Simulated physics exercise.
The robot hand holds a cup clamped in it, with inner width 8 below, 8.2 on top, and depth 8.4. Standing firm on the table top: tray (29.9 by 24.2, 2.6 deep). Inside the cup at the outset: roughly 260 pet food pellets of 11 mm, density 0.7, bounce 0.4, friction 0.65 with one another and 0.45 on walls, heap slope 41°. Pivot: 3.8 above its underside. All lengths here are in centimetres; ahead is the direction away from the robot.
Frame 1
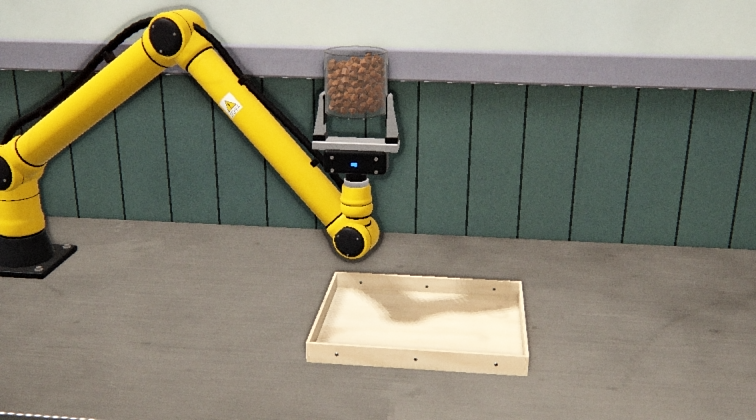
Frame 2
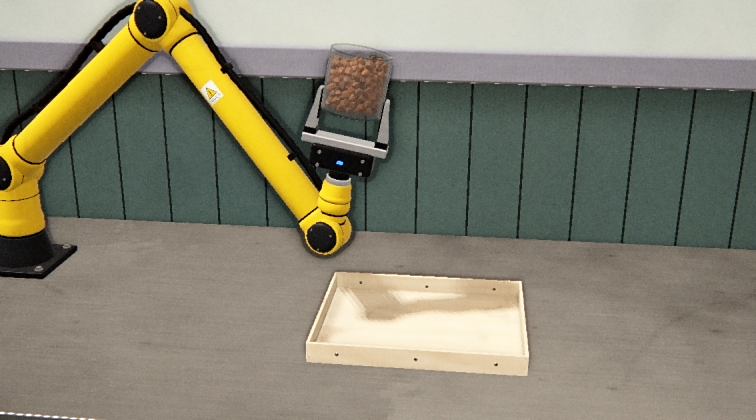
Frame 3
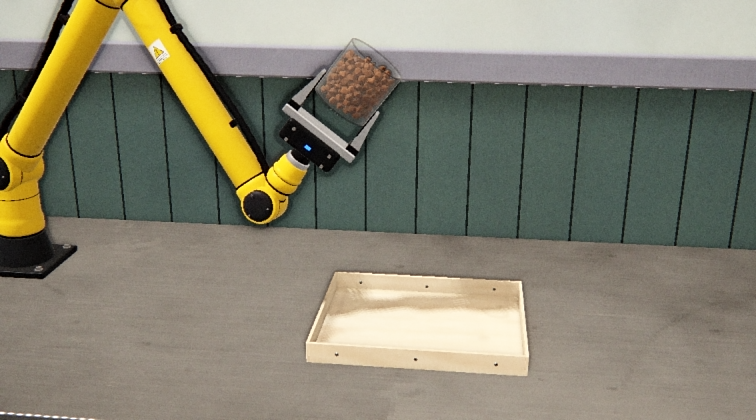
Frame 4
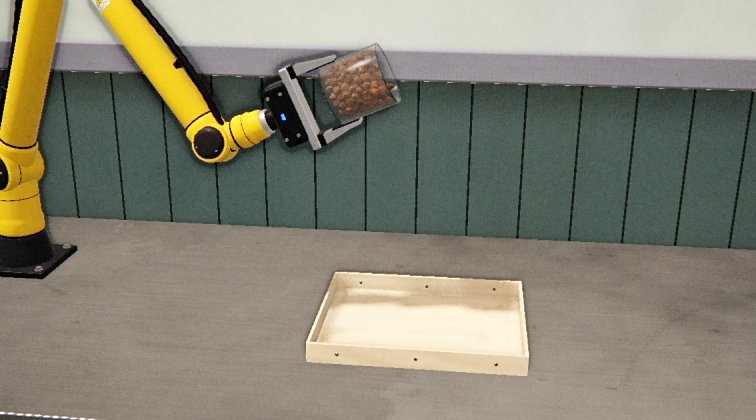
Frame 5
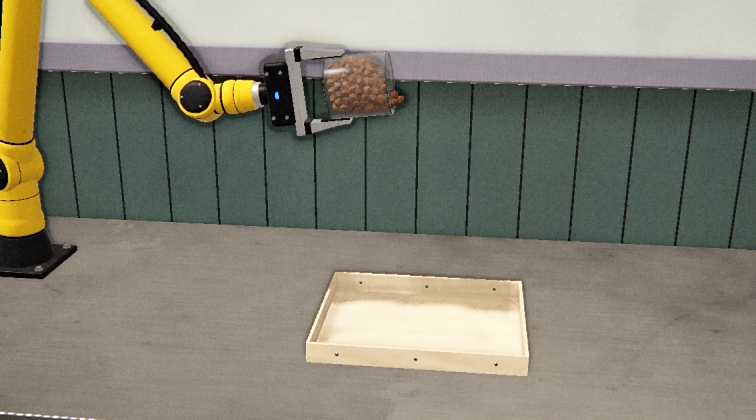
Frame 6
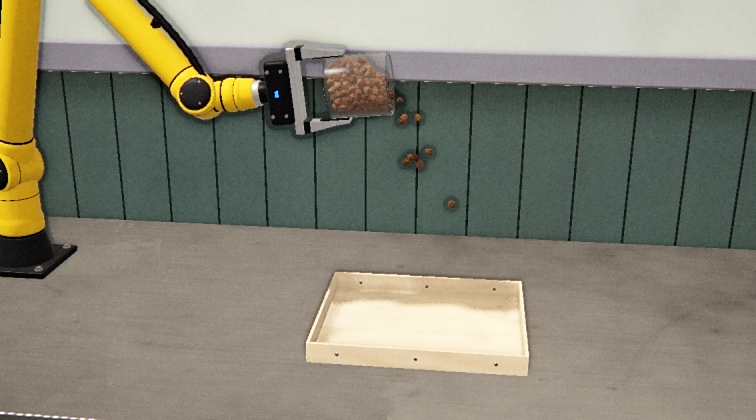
Yellow robot arm tilting a clear cup of brown pellets rightward onto its side, a few pellets dropping above a wooden tray.
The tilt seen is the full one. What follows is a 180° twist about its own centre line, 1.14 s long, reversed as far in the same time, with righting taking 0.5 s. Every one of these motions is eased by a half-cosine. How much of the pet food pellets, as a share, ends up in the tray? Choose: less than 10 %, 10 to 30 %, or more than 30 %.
More than 30 %.
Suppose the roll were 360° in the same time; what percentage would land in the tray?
In that case you'd get close to 55 per cent.
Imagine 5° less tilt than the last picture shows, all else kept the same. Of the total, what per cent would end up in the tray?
Estimate: Near 25 %.
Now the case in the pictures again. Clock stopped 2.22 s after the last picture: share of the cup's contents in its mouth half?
Roughly 40 per cent.
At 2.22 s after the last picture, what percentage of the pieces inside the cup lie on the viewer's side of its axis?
That comes to around 65 per cent.
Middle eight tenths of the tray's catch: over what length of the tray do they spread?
Length of tray covered: Approx. 16 cm.
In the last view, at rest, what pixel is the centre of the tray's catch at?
The centre sits around (445, 323).
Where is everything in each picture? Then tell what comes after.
The first frame shows the cup middle at (356, 83), upright; upper third of the load around (357, 70), from x 330 to 380, top at y 60; 259 in the cup.
The second frame shows the cup middle at (357, 83), tipped 11°; upper third of the load around (357, 69), from x 330 to 385, top at y 60.
The third frame shows the cup middle at (358, 83), tipped 37°; upper third of the load around (355, 71), from x 325 to 390, top at y 55.
The fourth frame shows the cup middle at (359, 85), tipped 67°; upper third of the load around (356, 71), from x 325 to 390, top at y 55.
The fifth frame shows the cup middle at (359, 85), tipped 83°; upper third of the load around (356, 72), from x 330 to 400, top at y 60.
The sixth frame shows the cup middle at (359, 85), tipped 84°; upper third of the load around (353, 73), from x 330 to 450, top at y 60; 250 in the cup, 9 in flight or on a rim.
Then, 1.11 s on, tipped 84°, highest piece 40 above the table; 195 in the cup, 46 in the tray, 18 in flight or on a rim.
Then, 2.22 s on, tipped 84°, highest piece 39 above the table; 161 in the cup, 91 in the tray, 7 in flight or on a rim.
Then, 2.98 s on, upright, highest piece 41 above the table; 150 in the cup, 109 in the tray.
Then, 3.68 s on, upright, highest piece 41 above the table; 150 in the cup, 109 in the tray.
In the end, 150 in the cup, 109 in the tray. That is 42 % in the tray.
